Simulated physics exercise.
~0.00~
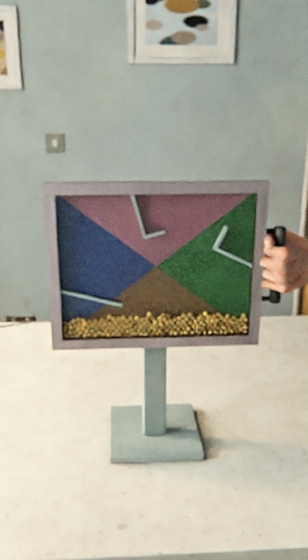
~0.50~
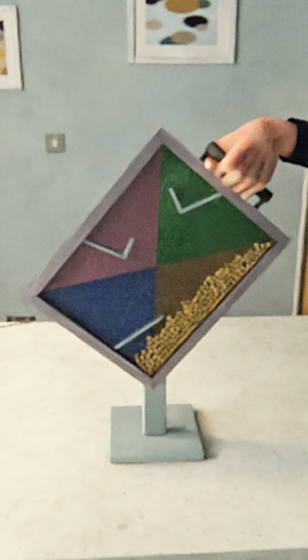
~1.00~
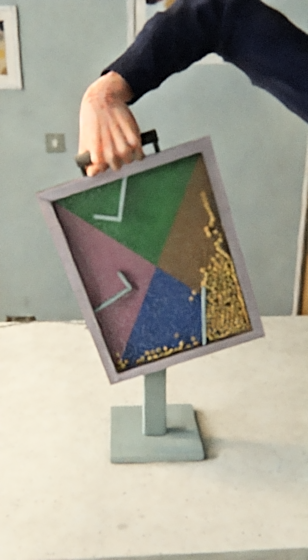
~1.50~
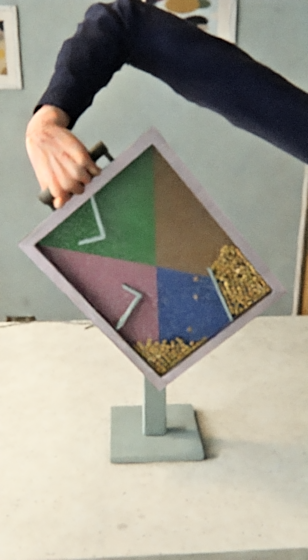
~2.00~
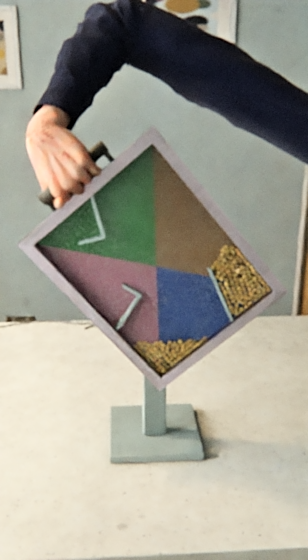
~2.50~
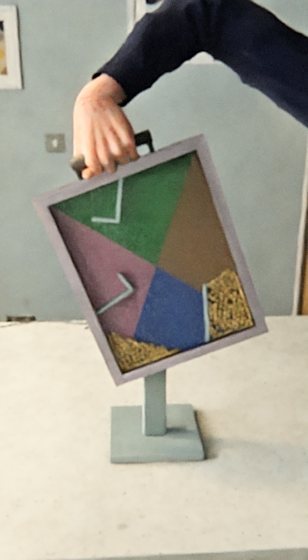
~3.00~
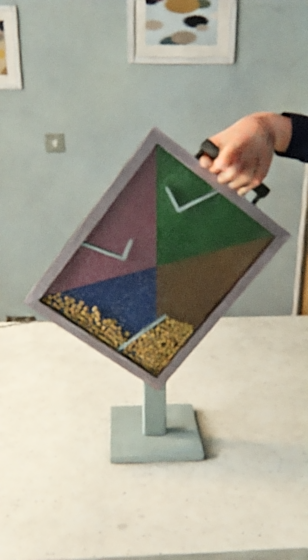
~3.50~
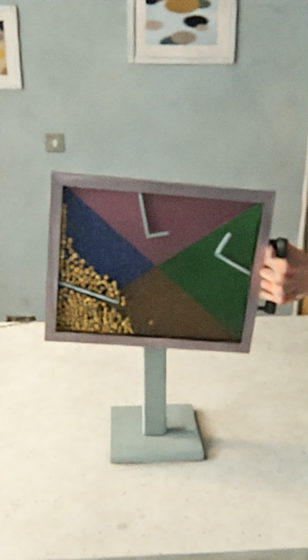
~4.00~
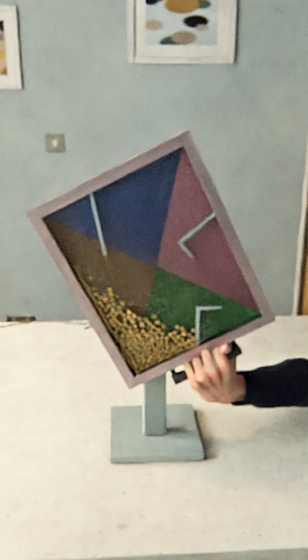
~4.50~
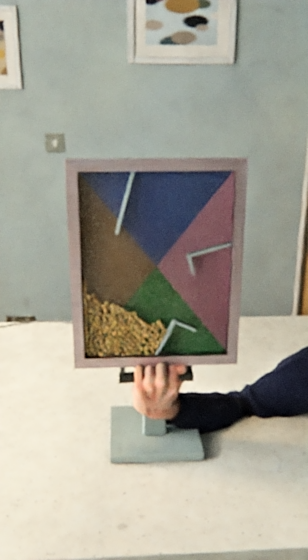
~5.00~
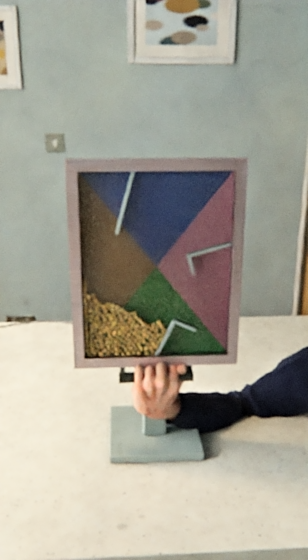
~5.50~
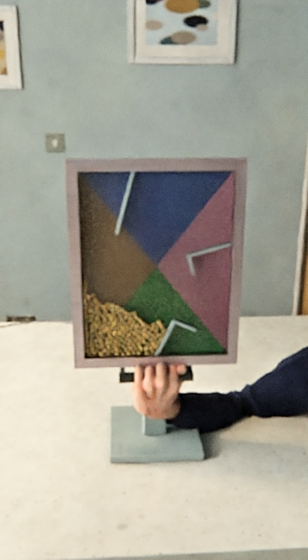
A framed box with a clear face stands upright on a grey pedestal on a pale table, seen from the front against a blue-grey wall. Inside are pink, green, brown and blue wedges, a few pale angled strips, and small golden beads lying along the bottom. A dark-sleeved hand grips the black handle at right and turns the box anticlockwise well past upright, spilling the beads rightward. After a brief pause, the hand swings it back clockwise, past its starting position, and the beads slide left. It stops with the handle underneath, the beads heaped at lower left over brown and green.
